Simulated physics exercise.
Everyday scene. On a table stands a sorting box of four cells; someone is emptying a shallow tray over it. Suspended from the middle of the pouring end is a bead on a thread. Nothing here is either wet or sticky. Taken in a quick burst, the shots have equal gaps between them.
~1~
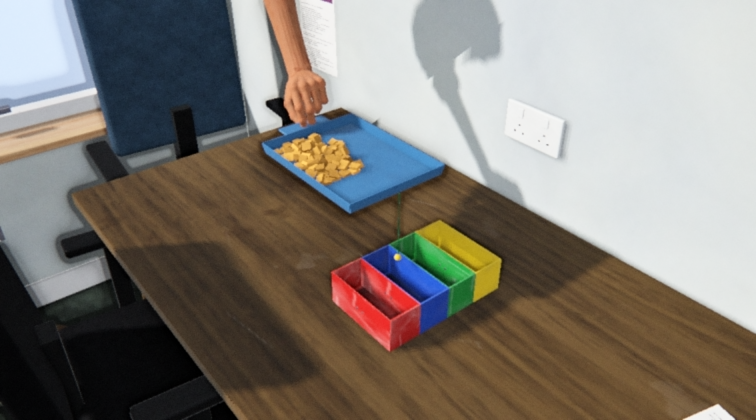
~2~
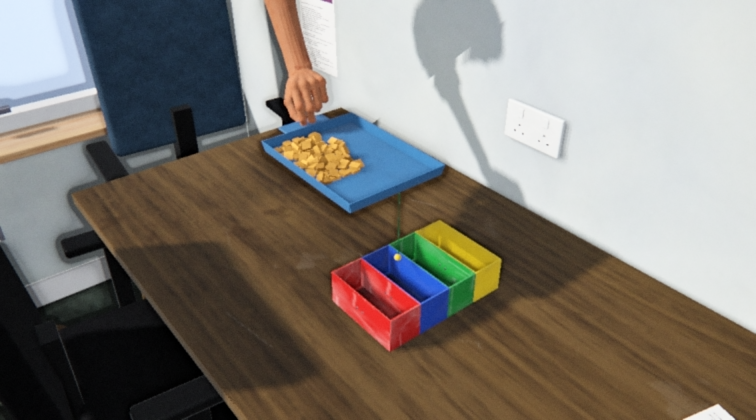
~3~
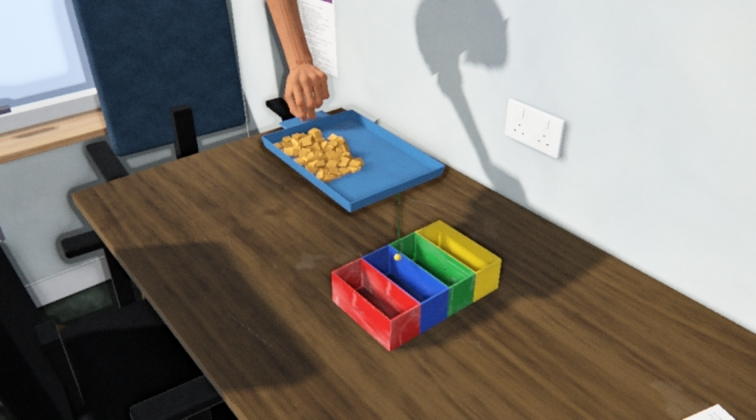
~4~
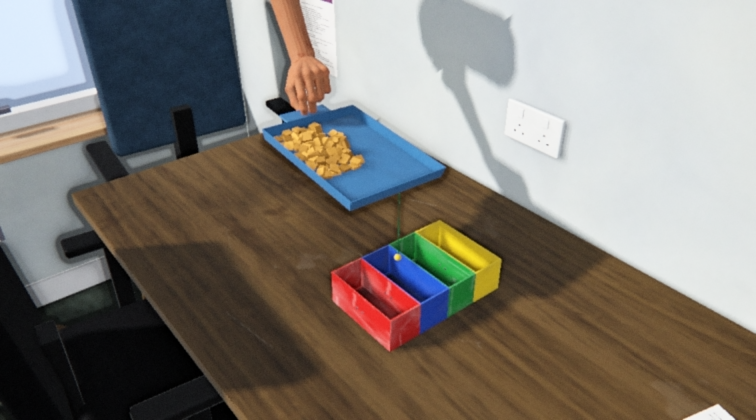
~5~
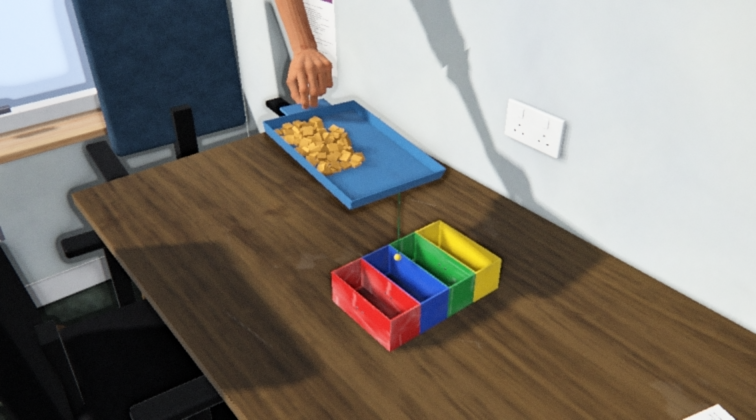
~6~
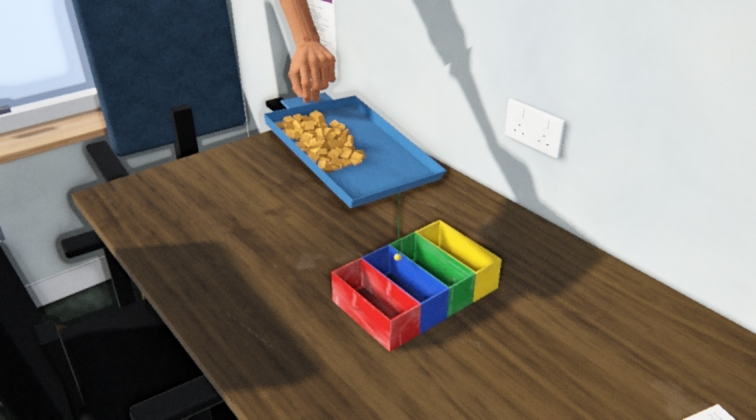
A hand at the far end of a blue tray slowly raised that end a little, tilting the tray slightly, while the cereal squares stayed heaped there and the four-coloured box sat still on the table.
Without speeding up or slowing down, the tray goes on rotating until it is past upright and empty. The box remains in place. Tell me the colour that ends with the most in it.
That would be green.
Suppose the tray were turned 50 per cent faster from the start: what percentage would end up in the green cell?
Close to 60 per cent.
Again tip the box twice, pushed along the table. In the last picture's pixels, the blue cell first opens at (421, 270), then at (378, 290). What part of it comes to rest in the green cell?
In the first position around 60 percent, in the second around 10 percent.
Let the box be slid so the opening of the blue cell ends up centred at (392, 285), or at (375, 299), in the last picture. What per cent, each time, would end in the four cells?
First about 90, then 40 per cent.
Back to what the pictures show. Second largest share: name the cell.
Rank 2: That yellow cell.
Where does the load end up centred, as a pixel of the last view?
The centre settles at about (435, 279).
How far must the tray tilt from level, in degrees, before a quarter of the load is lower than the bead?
The angle is roughly 90° at that point.
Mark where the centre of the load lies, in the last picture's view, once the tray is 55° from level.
Around (418, 173).
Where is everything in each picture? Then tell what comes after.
Corners of the pouring end at (350, 202) and (442, 164), level; middle of the load at (320, 160), cereal squares; bead on its thread at (398, 257); red cell at (405, 325); blue cell at (434, 308); green cell at (461, 292); yellow cell at (487, 278), in the first picture.
Corners of the pouring end at (350, 202) and (442, 164), level; middle of the load at (320, 159), in the second picture.
Corners of the pouring end at (351, 201) and (442, 165), tipped barely, lowest at the right corner; middle of the load at (320, 156), in the third picture.
Corners of the pouring end at (351, 200) and (442, 167), tipped a little, lowest at the right corner; middle of the load at (320, 152), in the fourth picture.
Corners of the pouring end at (352, 199) and (443, 168), tipped a little, lowest at the right corner; middle of the load at (320, 147), in the fifth picture.
Corners of the pouring end at (353, 198) and (443, 170), tipped a little, lowest at the right corner; middle of the load at (321, 143); red cell at (405, 325); blue cell at (434, 308); green cell at (461, 292); yellow cell at (487, 278), in the sixth picture.
Soon after the last picture, tray tipped steeply; nearly all on the tray; a small part falling or outside the box.
A little later, tray tipped right over; about half on the tray; about a quarter in the yellow cell; a small part in the green cell; a stray few in the blue cell; a small part falling or outside the box.
Later still, tray tipped past a quarter turn; about half in the green cell; about a third in the yellow cell; a small part in the blue cell; a stray few falling or outside the box.
At rest, tray tipped past a quarter turn; about half in the green cell; about a third in the yellow cell; a small part in the blue cell; none in the red cell; a stray few outside the box.
